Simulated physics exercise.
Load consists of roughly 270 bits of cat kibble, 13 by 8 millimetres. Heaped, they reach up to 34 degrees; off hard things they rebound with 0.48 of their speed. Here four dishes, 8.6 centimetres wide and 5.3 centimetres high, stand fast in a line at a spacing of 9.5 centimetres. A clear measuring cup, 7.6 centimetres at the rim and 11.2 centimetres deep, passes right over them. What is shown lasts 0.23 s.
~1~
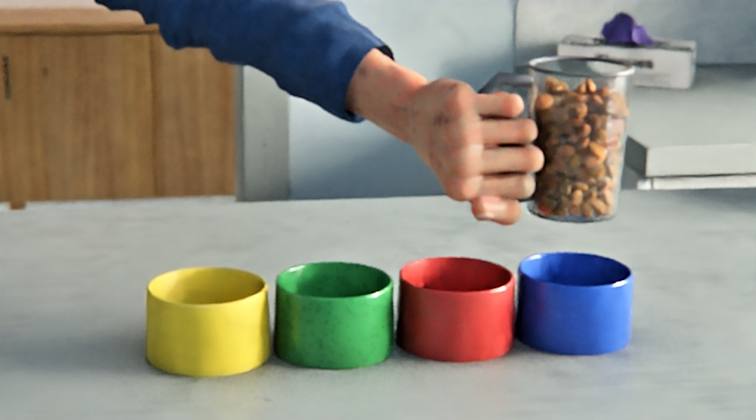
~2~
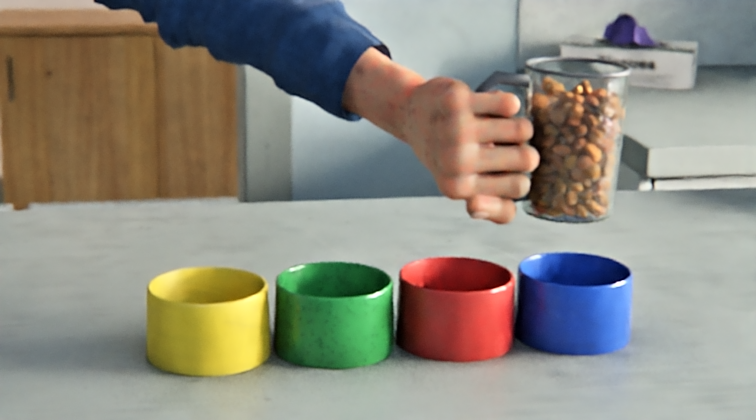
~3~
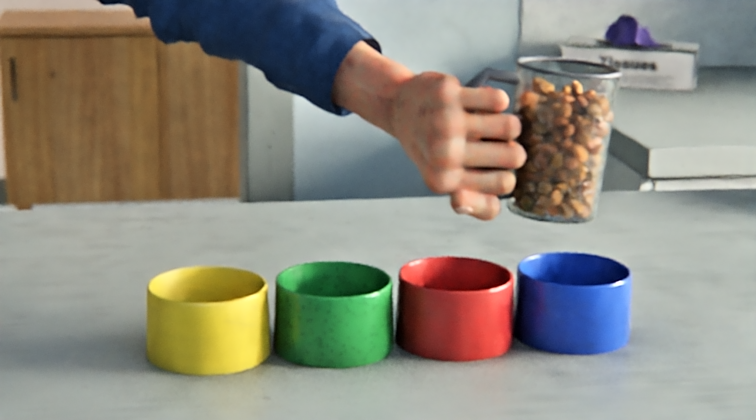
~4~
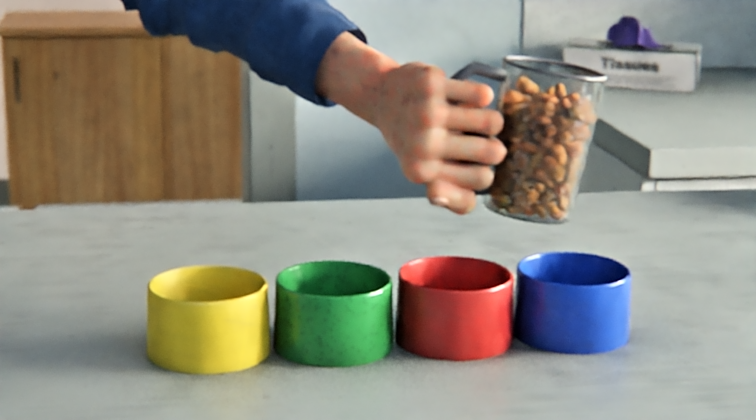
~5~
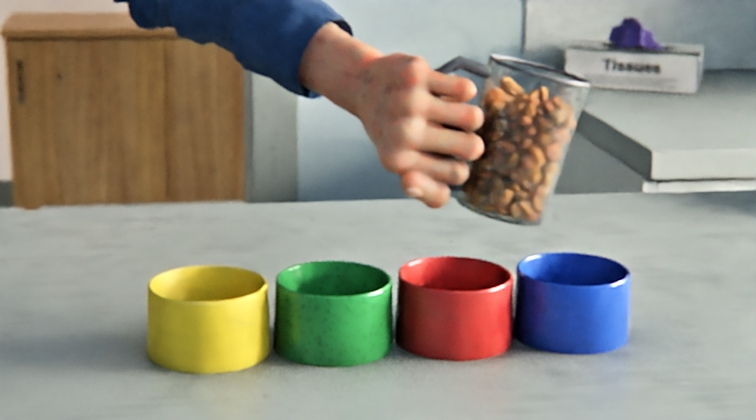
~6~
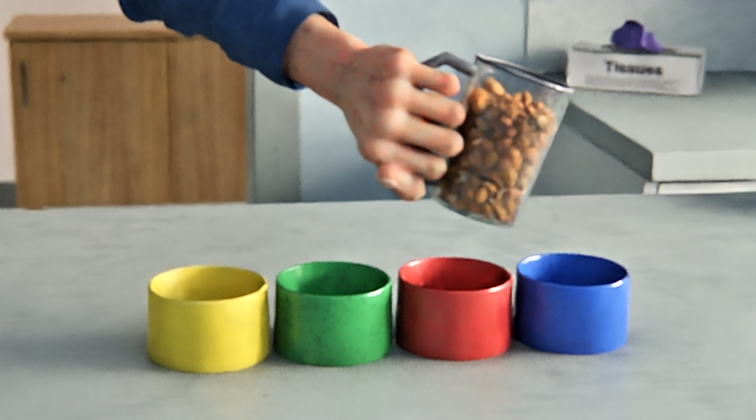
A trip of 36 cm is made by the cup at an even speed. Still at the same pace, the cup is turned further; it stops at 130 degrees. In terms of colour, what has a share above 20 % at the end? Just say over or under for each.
Result: Red: The share is going to stay within a fifth; blue: The share is going to stay within a fifth; green: The share is going to stay within a fifth; yellow: The share is going to pass a fifth; counter: The share is going to stay within a fifth.
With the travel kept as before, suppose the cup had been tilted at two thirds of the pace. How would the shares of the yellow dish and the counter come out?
Then yellow would get 90 and the counter 10.
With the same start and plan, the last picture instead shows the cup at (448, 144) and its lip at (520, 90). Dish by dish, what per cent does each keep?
Red 0, blue 0, green 0, yellow 90.
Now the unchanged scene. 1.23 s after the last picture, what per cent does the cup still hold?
Around 15 in a hundred.
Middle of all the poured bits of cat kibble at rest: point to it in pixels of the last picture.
Around (203, 311).
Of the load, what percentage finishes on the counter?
About 10 %.
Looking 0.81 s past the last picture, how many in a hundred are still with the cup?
Roughly 95 per cent, give or take.
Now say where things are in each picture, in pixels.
The first frame shows cup at (577, 139), tilt 0 degrees, lip at (629, 66), moved 0.0 cm; middle of the pieces at (576, 149); blue dish at (575, 270); red dish at (457, 275); green dish at (334, 281); yellow dish at (207, 286).
The second frame shows cup at (572, 140), tilt 1 degrees, lip at (626, 67), moved 0.3 cm; middle of the pieces at (572, 150).
The third frame shows cup at (560, 140), tilt 4 degrees, lip at (616, 70), moved 1.3 cm; middle of the pieces at (559, 150).
The fourth frame shows cup at (540, 140), tilt 9 degrees, lip at (602, 75), moved 2.8 cm; middle of the pieces at (539, 150).
The fifth frame shows cup at (519, 141), tilt 14 degrees, lip at (586, 82), moved 4.4 cm; middle of the pieces at (517, 151).
The sixth frame shows cup at (498, 143), tilt 19 degrees, lip at (570, 89), moved 6.0 cm; middle of the pieces at (495, 152); blue dish at (573, 270); red dish at (455, 275); green dish at (334, 279); yellow dish at (208, 284).
Then, 0.49 s after the last picture, tilt 72 degrees; cup holds 100 %.
Then, 0.81 s after the last picture, tilt 107 degrees; cup holds 95 %, yellow 5 %.
Then, 1.23 s after the last picture, tilt 130 degrees; cup holds 15 %, yellow 75 %.
In the end, red 0 %, blue 0 %, green 0 %, yellow 90 %, counter 10 %.
